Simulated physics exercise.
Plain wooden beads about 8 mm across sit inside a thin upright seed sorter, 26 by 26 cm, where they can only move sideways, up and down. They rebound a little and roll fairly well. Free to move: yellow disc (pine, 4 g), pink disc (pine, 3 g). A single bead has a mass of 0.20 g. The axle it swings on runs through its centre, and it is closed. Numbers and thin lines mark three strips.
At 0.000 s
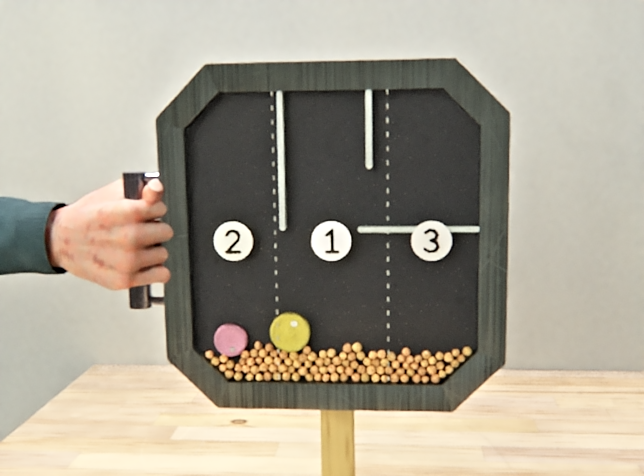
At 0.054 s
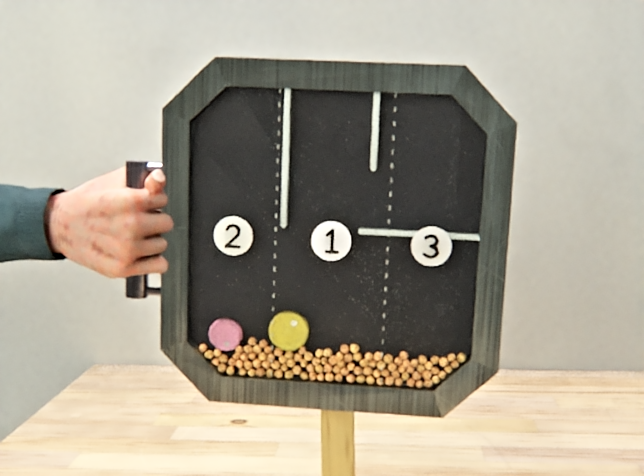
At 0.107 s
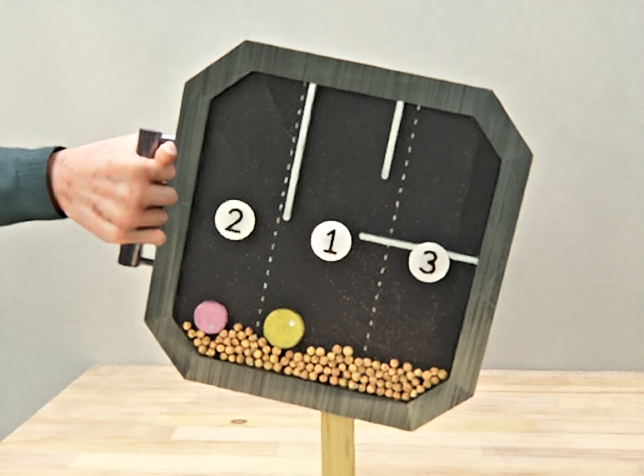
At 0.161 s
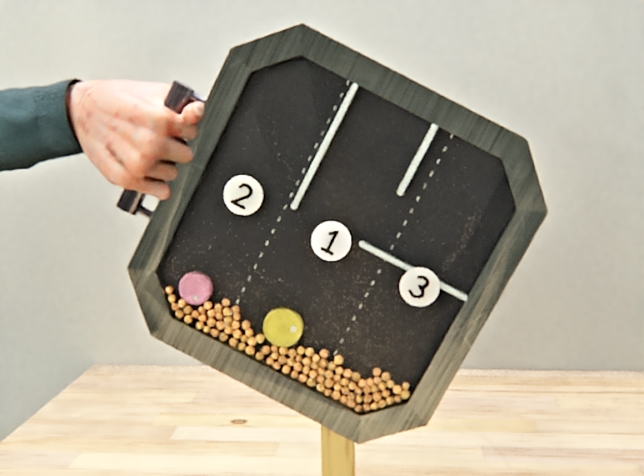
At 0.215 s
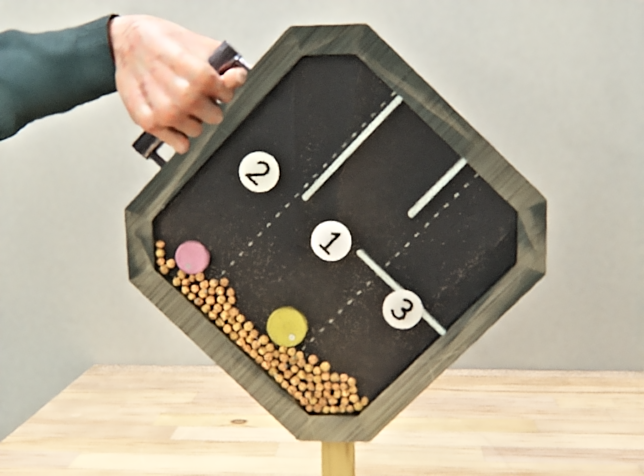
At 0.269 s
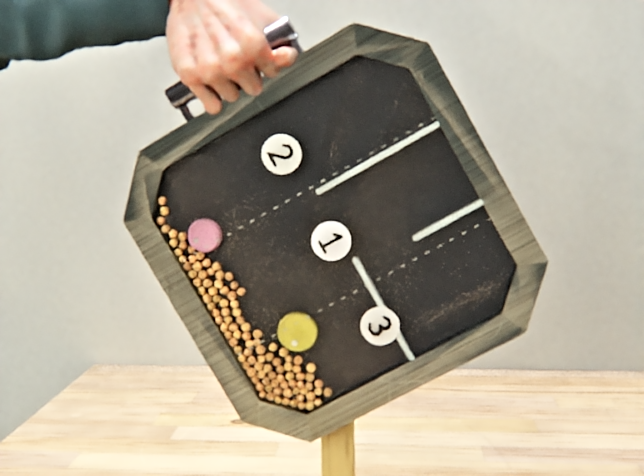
On a wooden tabletop, a hand turning an upright octagonal case clockwise, small beads and yellow and pink discs shifting inside.
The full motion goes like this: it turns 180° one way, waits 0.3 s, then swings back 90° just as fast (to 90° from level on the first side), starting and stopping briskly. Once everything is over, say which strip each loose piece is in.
Pink disc - 3, yellow disc - 3.
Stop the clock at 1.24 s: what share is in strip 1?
I'd put it around 55 in a hundred.
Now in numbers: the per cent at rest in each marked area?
Final shares - strip 1: 25 %, strip 2: 0 %, strip 3: 75 %.
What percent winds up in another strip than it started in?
60 %.
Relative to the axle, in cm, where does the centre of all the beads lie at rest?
About 2 cm right and 8 cm below.
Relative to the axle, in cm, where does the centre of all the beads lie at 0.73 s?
Roughly 7 centimetres to the left and 4 centimetres above.
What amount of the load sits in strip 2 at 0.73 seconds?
0 %.
By 0.73 s, it stands 180° clockwise; the beads' middle is 7 cm left of and 4 cm above the centre; no. 1, 20 %, no. 3, 80 %; yellow disc in no. 3; pink disc in no. 3.
By 1.24 s, it stands 136° clockwise; the beads' middle is in line with and 6 cm below the centre; no. 1, 55 %, no. 3, 45 %; yellow disc in no. 3; pink disc in no. 1.
By 1.46 s, it stands 90° clockwise; the beads' middle is 4 cm right of and 5 cm below the centre; no. 1, 50 %, no. 3, 50 %; yellow disc in no. 3; pink disc in no. 3.
All still by 3.3 s, it stands 90° clockwise; no. 1, 25 %, no. 2, 0 %, no. 3, 75 %; yellow disc in no. 3; pink disc in no. 3.
